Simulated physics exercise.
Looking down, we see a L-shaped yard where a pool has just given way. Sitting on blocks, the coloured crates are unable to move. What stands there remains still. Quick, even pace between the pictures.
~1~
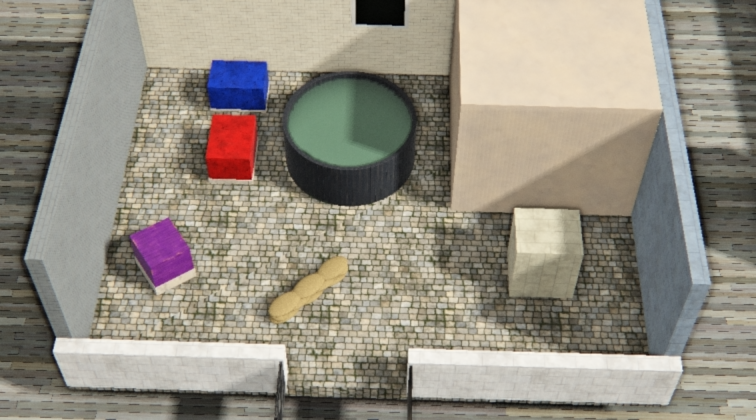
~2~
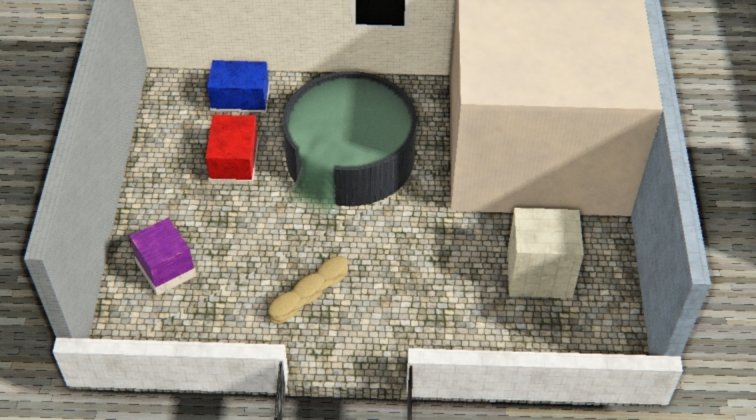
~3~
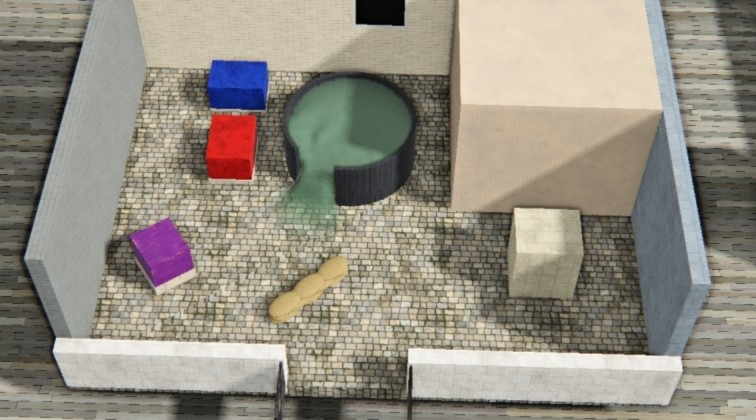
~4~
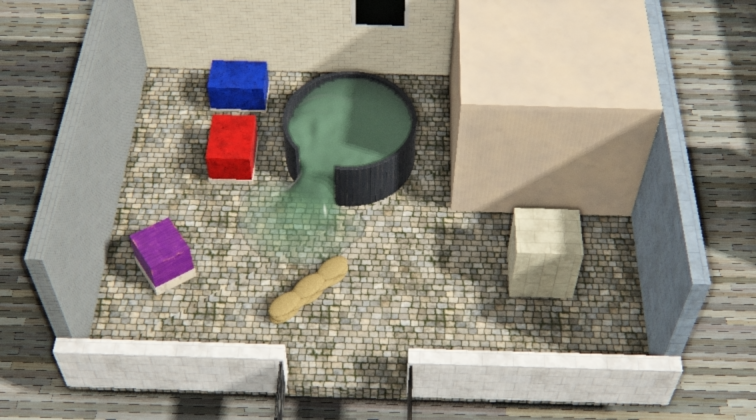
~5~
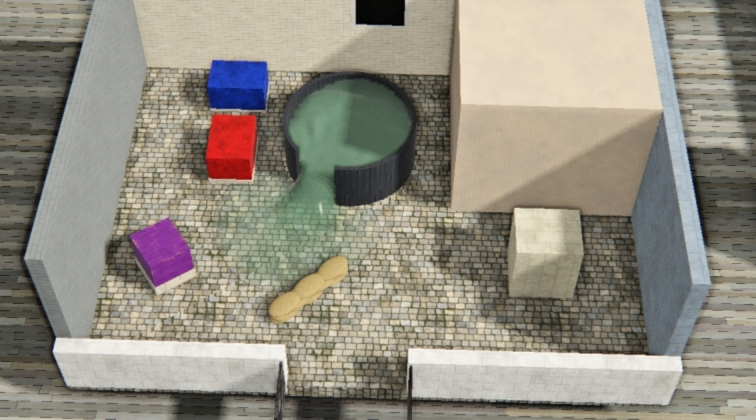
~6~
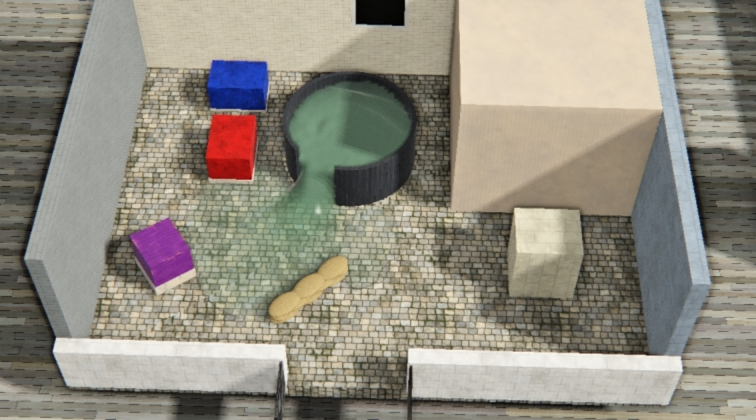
Round dark-walled pool in a walled yard bursting at its lower left, green water spreading across cobbles toward the purple crate.
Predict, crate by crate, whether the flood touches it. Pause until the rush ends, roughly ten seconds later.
Result: The red crate is going to be reached by the water; the blue crate is going to be reached by the water; the purple crate is going to be reached by the water.
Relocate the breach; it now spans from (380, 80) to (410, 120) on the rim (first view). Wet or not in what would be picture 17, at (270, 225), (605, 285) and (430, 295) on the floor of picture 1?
Taking them in turn, I get left untouched, then left untouched, then sodden.
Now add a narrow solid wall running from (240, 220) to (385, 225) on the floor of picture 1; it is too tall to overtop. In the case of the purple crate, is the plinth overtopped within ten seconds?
Purple: Left dry.
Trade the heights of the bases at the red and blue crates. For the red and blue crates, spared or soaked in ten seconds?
Red: Flooded, blue: Flooded.
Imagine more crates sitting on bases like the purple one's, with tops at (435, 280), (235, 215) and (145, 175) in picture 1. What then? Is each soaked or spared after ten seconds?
Going through them in order, the first is not reached, the second is overtopped and the third is overtopped.
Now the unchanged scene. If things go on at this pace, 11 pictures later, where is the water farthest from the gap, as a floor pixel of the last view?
Approximate pixel: (85, 365).
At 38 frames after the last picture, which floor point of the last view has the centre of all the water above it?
At roughly (264, 218).
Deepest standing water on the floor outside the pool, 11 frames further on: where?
Approximate pixel: (85, 365).
A moment on, water covers 30 % of the floor; the red crate water round its plinth, the blue crate not reached, the purple crate water round its plinth.
Next, water covers 40 % of the floor; the red crate water round its plinth, the blue crate water round its plinth, the purple crate water round its plinth.
Then, water covers 50 % of the floor; the red crate water round its plinth, the blue crate water round its plinth, the purple crate water round its plinth.
Later, water covers 75 % of the floor; the red crate water round its plinth, the blue crate water round its plinth, the purple crate water round its plinth.
In the end, water covers 95 % of the floor; the red crate was topped, the blue crate was topped, the purple crate was topped.
